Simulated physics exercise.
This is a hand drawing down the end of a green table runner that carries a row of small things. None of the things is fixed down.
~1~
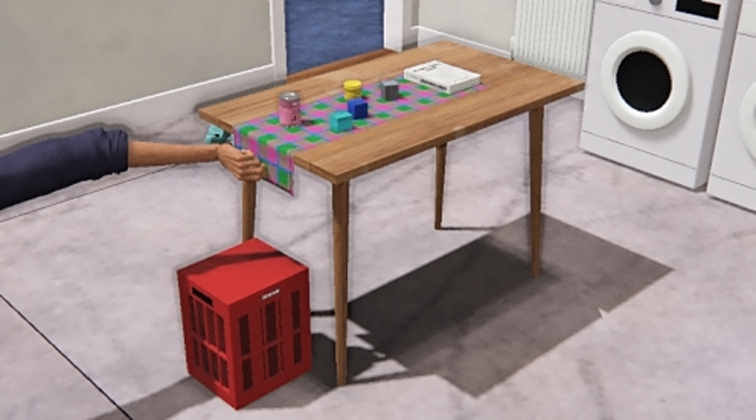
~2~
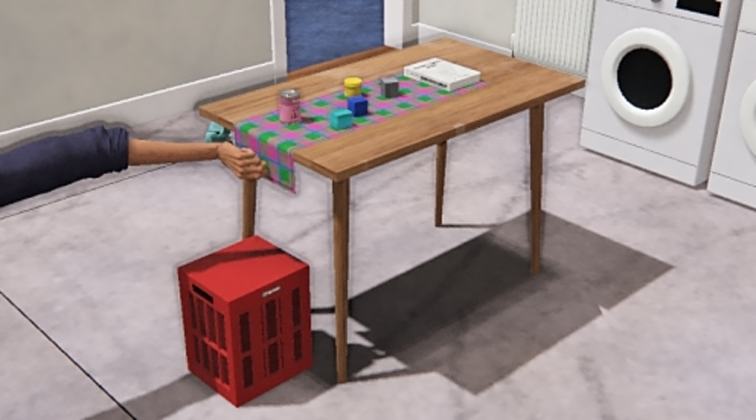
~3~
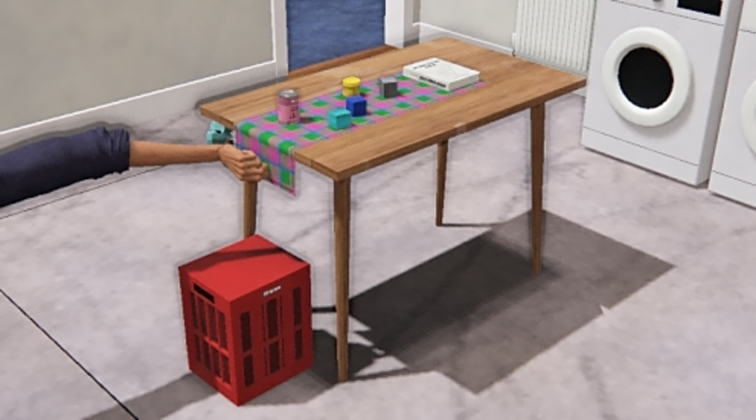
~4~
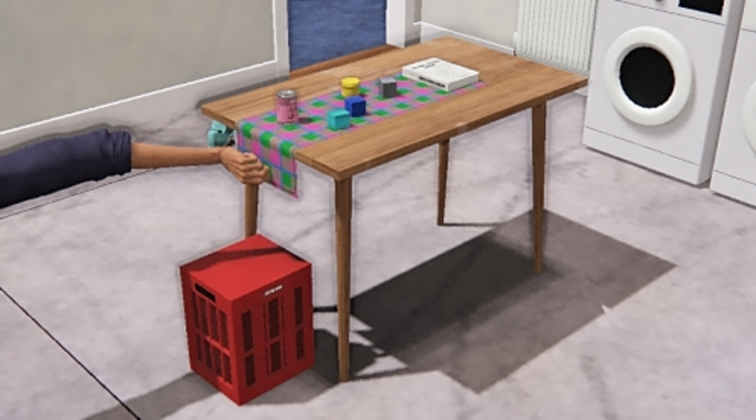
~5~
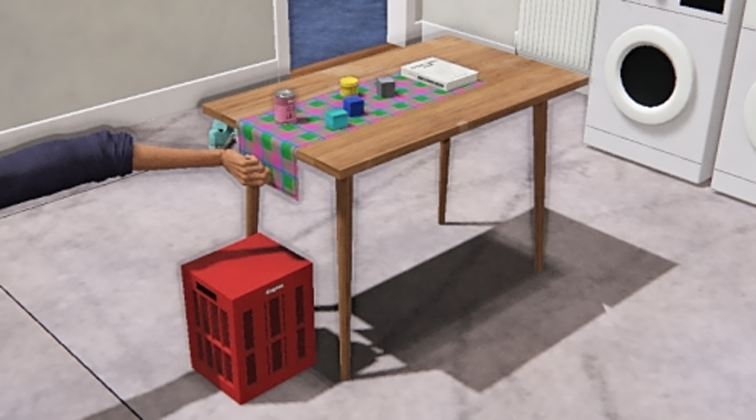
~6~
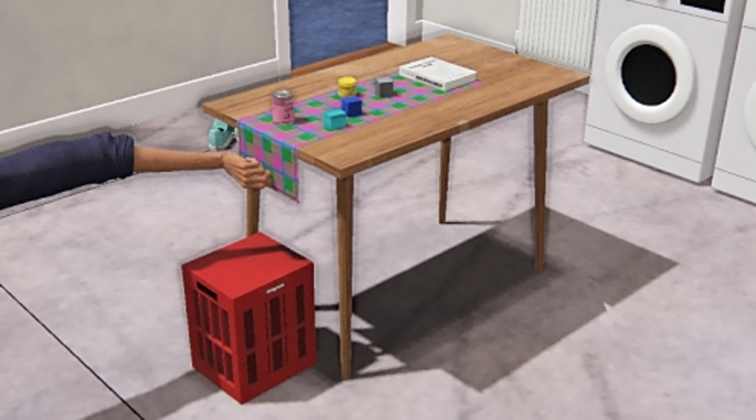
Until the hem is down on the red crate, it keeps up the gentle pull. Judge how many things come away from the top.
Exactly two go over.
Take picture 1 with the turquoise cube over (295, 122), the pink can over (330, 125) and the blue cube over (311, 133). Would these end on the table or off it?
My call: The turquoise cube takes a tumble; the pink can takes a tumble; the blue cube takes a tumble.
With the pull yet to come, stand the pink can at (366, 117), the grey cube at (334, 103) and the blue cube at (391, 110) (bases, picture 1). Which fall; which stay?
The pink can stays put; the grey cube stays put; the blue cube stays put.
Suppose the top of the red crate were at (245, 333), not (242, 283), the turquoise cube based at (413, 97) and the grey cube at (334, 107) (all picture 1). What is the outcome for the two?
Looks like the turquoise cube hangs in there, and the grey cube ends up down.
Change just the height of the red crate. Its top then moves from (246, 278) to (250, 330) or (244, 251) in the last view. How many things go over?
The count: 4 and 1.
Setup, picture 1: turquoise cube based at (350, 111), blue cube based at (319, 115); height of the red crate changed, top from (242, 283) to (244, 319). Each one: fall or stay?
The turquoise cube ends up off the top and the blue cube ends up off the top.
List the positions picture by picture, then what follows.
The first frame shows hem (294, 196); pink can (289, 96); turquoise cube (341, 114); blue cube (358, 101); yellow pot (353, 83); grey cube (389, 82); top of the crate (242, 283).
The second frame shows hem (296, 194); pink can (290, 93).
The third frame shows hem (295, 196); turquoise cube (339, 112).
The fourth frame shows hem (298, 199); blue cube (355, 99); top of the crate (244, 279).
The fifth frame shows hem (299, 201); yellow pot (349, 80).
The sixth frame shows hem (299, 203); pink can (282, 93); turquoise cube (334, 112); blue cube (351, 99); yellow pot (347, 80); grey cube (384, 79).
Soon after, hem near (269, 207); all still up.
After that, hem near (270, 238); pink can gone.
And then, hem on the crate; pink can and turquoise cube gone.
In the end, hem on the crate; pink can and turquoise cube gone. The answer is two.
